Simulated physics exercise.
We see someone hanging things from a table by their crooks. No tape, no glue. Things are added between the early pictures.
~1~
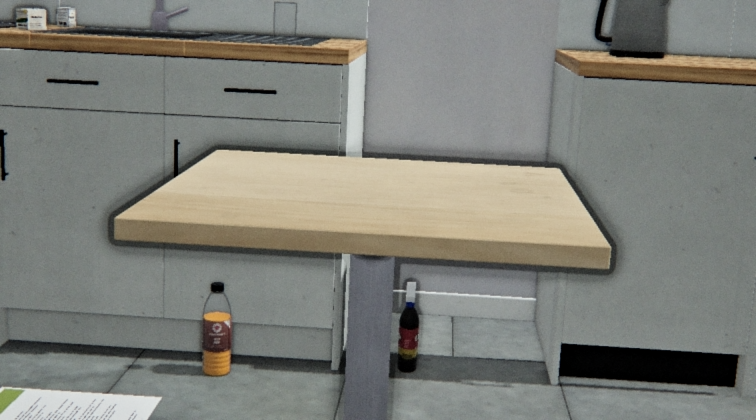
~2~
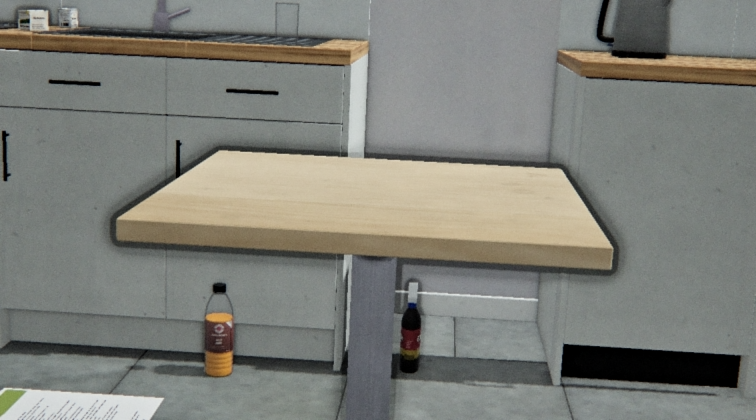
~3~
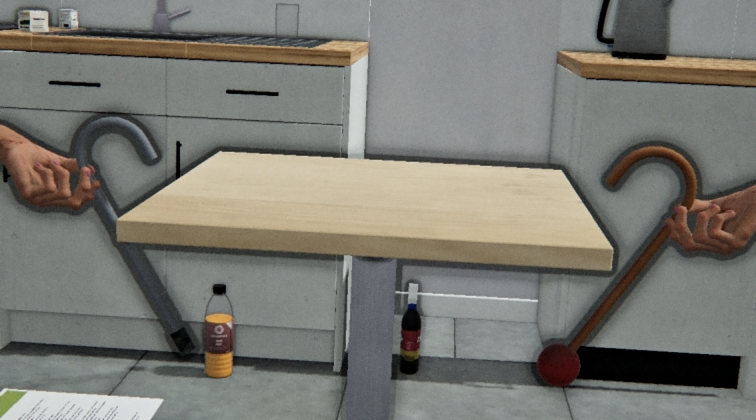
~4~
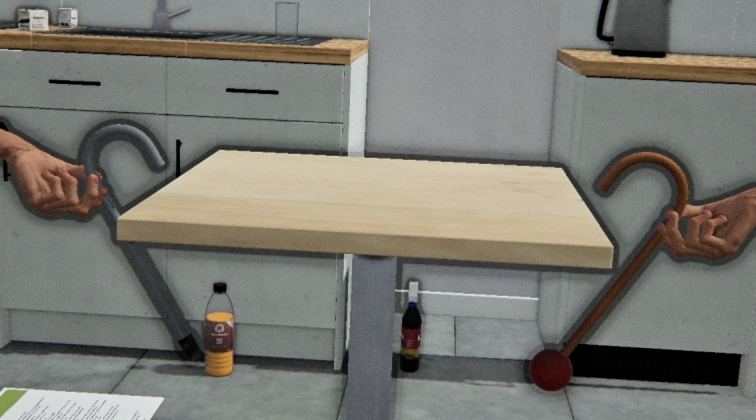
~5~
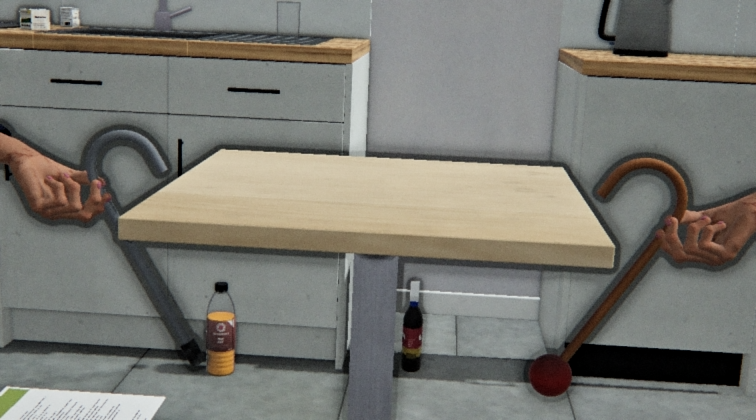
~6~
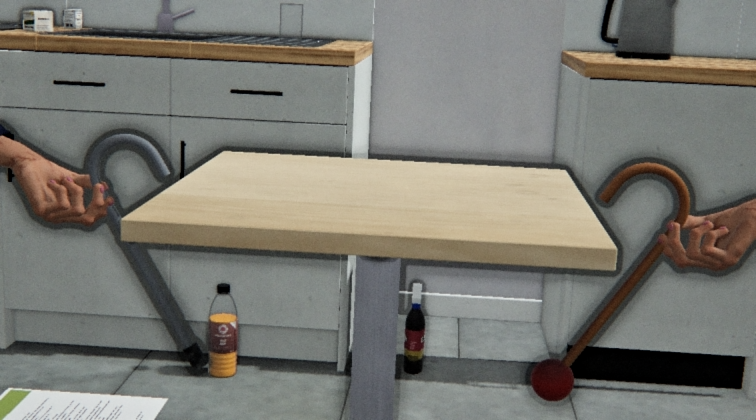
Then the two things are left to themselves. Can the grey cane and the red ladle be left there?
As it turns out, the grey cane drops past the edge, the red ladle drops past the edge.
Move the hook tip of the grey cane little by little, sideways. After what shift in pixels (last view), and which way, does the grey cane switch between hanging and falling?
Roughly 16 pixels right.
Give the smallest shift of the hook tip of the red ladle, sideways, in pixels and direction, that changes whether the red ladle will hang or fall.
About 16 pixels left.
Then, 0.24 s on from there, grey cane on its way down near (168, 364); red ladle on its way down near (586, 399).
Then, 0.40 s on from there, grey cane on its way down; red ladle on its way down.
In the end, the grey cane falls to the floor; the red ladle falls to the floor.
